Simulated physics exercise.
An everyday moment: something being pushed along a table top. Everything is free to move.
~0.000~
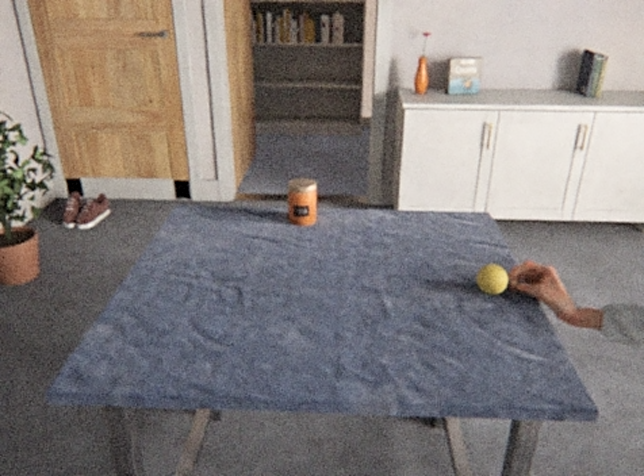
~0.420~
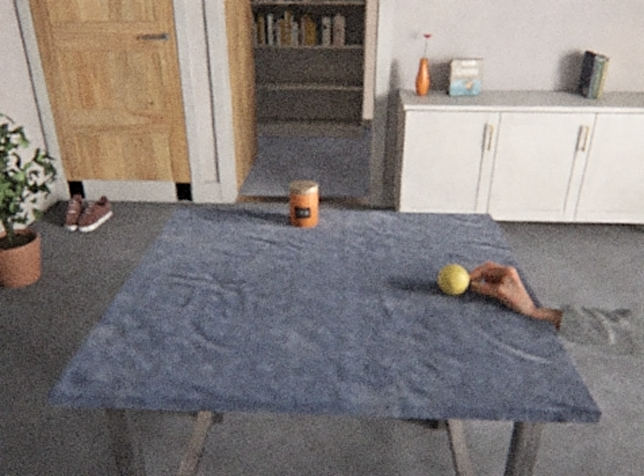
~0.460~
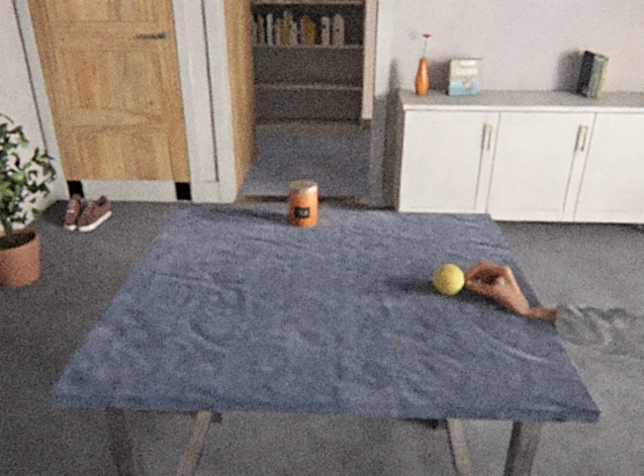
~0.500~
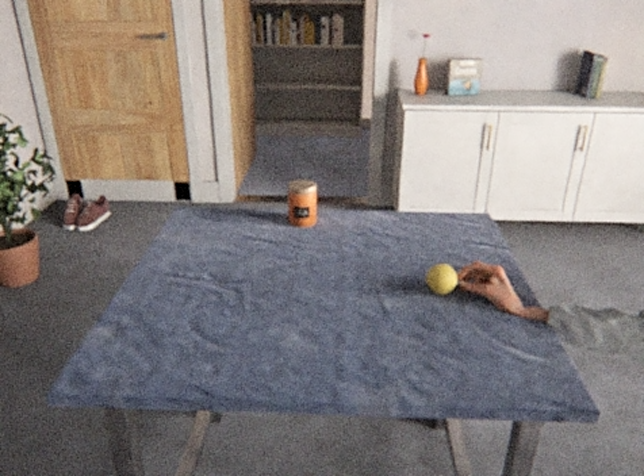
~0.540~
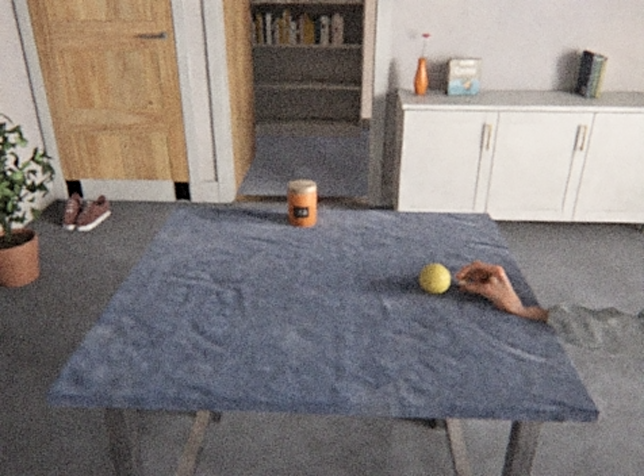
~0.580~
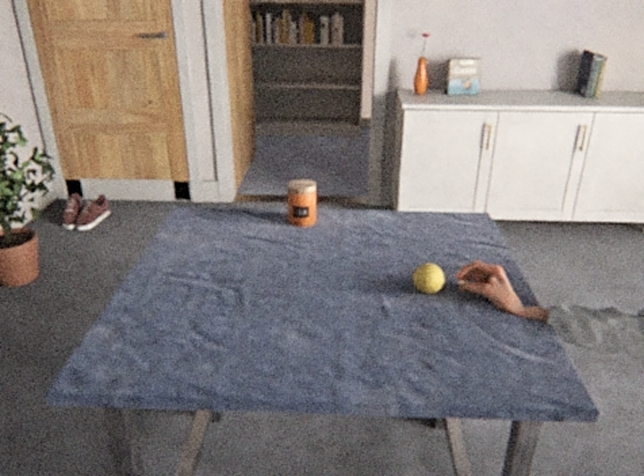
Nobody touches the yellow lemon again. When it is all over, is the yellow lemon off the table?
The yellow lemon remains on top.
Around 0.68 s, yellow lemon displaced about its own width near (415, 278).
Around 0.88 s, yellow lemon displaced about its own width near (396, 278).
Finally (1.5 s), moved from the start, yellow lemon. Final places as the last picture's camera would see them, yellow lemon near (387, 278).
